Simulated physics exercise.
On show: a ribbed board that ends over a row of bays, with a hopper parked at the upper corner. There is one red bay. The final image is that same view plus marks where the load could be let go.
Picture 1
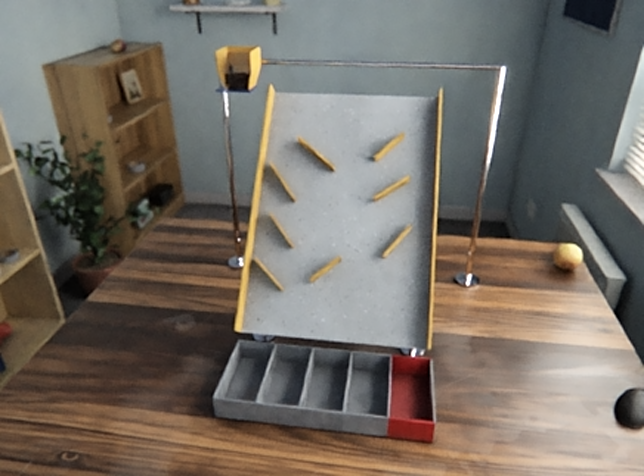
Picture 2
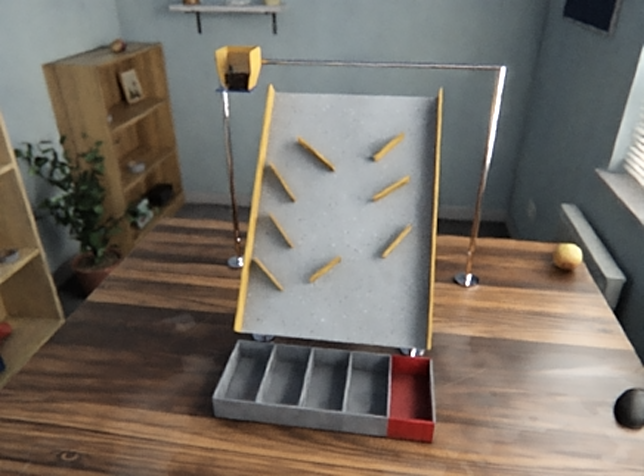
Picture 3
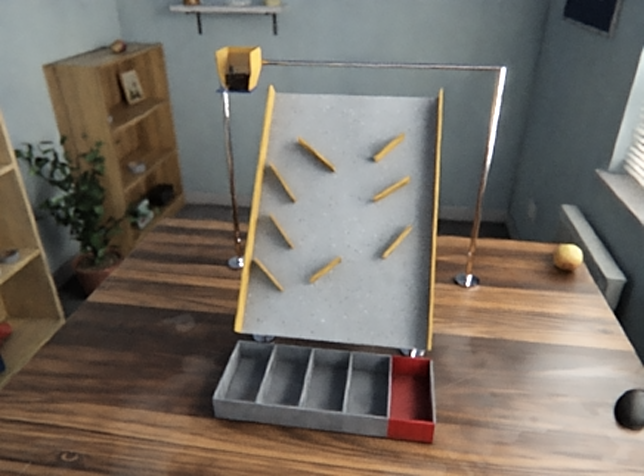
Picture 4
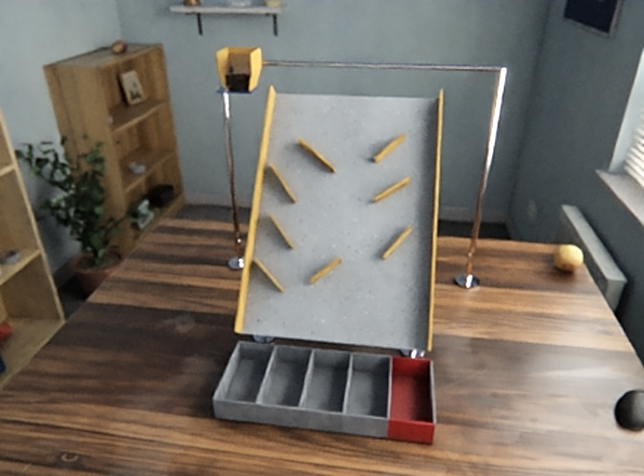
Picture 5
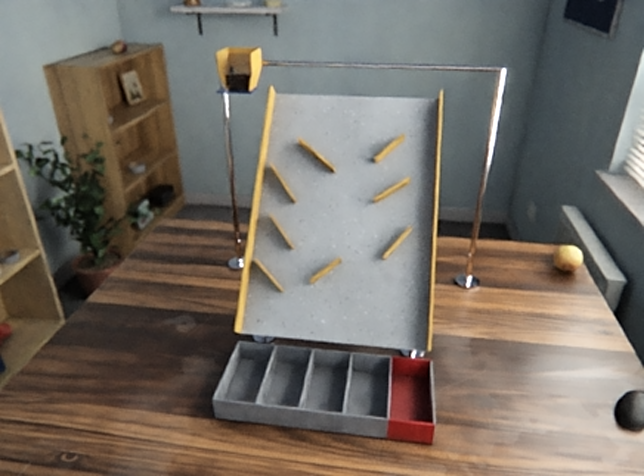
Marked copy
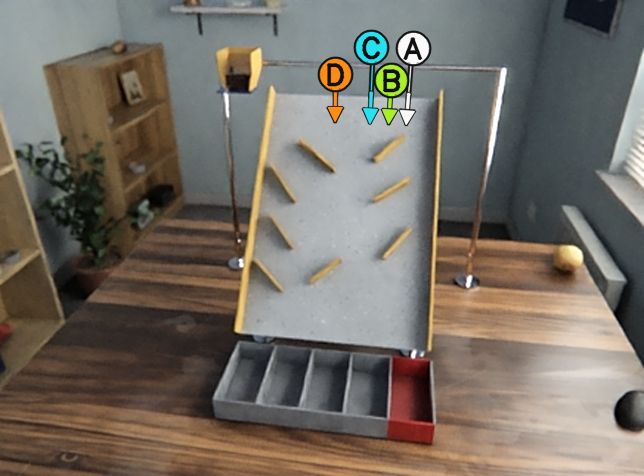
A tilted gray board with yellow ribs stands motionless above a row of bays.
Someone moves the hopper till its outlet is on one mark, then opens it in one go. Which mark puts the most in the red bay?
The answer is mark A.
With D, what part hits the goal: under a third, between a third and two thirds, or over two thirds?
Mark D gives under a third.
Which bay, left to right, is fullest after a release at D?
It is the fourth one.
On the marked copy, mark A meets the board at (406, 119); mark B meets the board at (388, 118); mark C meets the board at (370, 118); mark D meets the board at (335, 116).
For mark A, roughly a third in the red bay, roughly half in other bays, just a few held on the board, about a tenth outside the box.
For mark B, about a tenth in the red bay, the larger part in other bays, about a tenth outside the box.
For mark C, about a tenth in the red bay, almost all in other bays.
For mark D, about a tenth in the red bay, the larger part in other bays, about a tenth outside the box.
